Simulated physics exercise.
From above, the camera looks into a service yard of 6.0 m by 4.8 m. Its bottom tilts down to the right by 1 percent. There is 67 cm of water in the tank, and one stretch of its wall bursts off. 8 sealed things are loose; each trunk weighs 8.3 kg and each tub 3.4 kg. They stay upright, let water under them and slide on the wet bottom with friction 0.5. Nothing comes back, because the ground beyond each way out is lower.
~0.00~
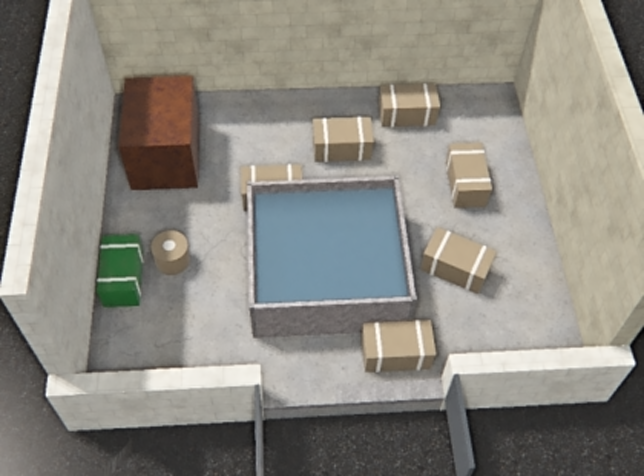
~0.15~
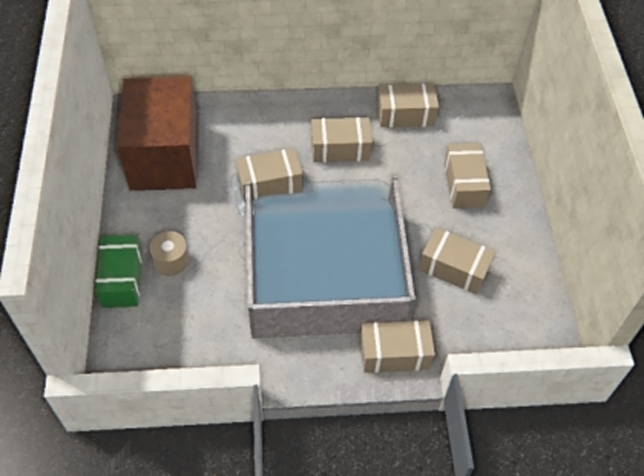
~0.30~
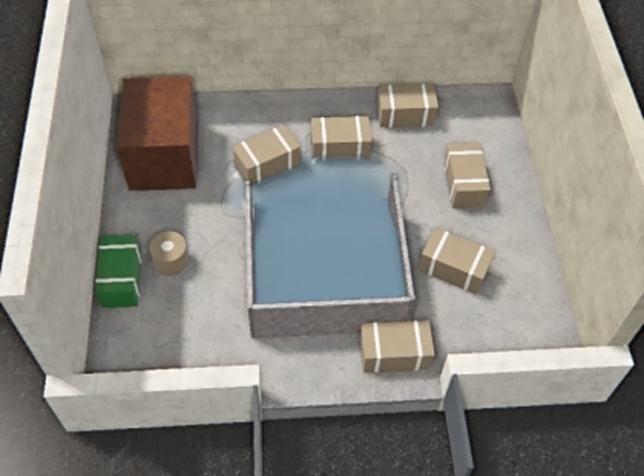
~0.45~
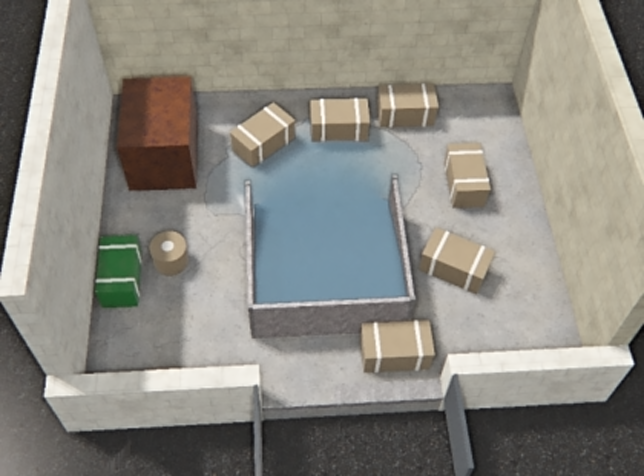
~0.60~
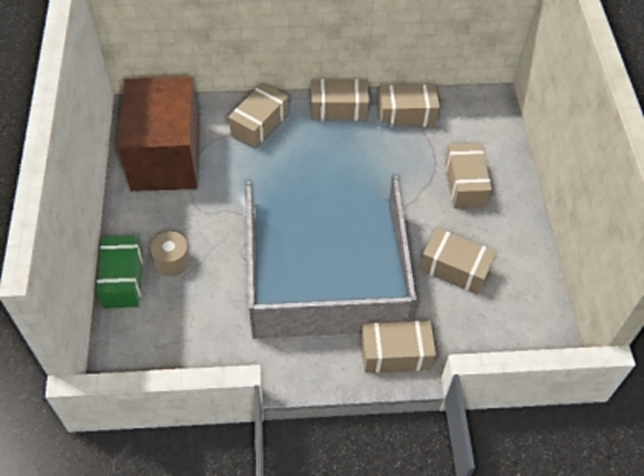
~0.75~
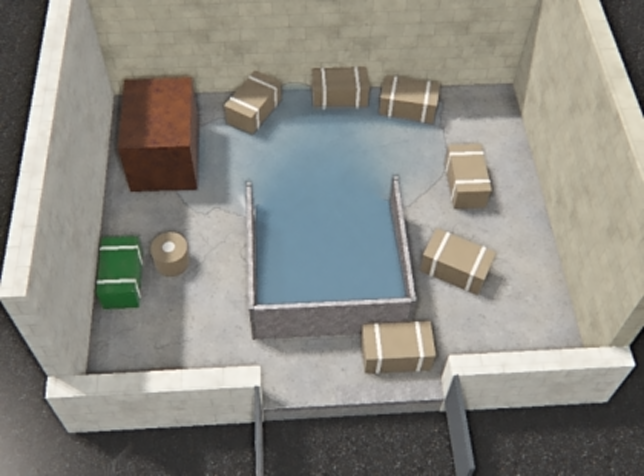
Water spreads from the tank's open back side and pushes cardboard boxes toward the back wall.
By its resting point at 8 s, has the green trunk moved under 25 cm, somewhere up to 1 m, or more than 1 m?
Distance: Long.
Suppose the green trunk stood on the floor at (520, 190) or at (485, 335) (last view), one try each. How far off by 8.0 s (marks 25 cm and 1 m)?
Taken in turn, it is carried a long way and then is carried a long way.
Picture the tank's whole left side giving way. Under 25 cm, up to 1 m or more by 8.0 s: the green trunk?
So, for the green trunk: It shifts a small amount.
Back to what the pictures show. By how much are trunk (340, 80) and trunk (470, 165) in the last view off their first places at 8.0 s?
Respectively: 250 cm / 100 cm.
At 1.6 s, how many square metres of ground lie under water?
My estimate is roughly 13 m2.
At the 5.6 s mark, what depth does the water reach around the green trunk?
The depth there is around 10 cm.
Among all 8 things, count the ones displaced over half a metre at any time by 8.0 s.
It adds up to 8.
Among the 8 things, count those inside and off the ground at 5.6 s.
The number is 7.
After 1.6 s the green trunk is near (117, 264), 0.0 m from its start, aground; 0 of 8 are out; 2 afloat.
After 3.6 s the green trunk is near (130, 296), 0.5 m from its start, aground; 0 of 8 are out; 3 afloat.
After 5.6 s the green trunk is near (185, 344), 1.4 m from its start, afloat; 0 of 8 are out; 7 afloat.
After 8.0 s the green trunk is near (196, 340), 1.5 m from its start, afloat; 1 of 8 are out; 7 afloat.
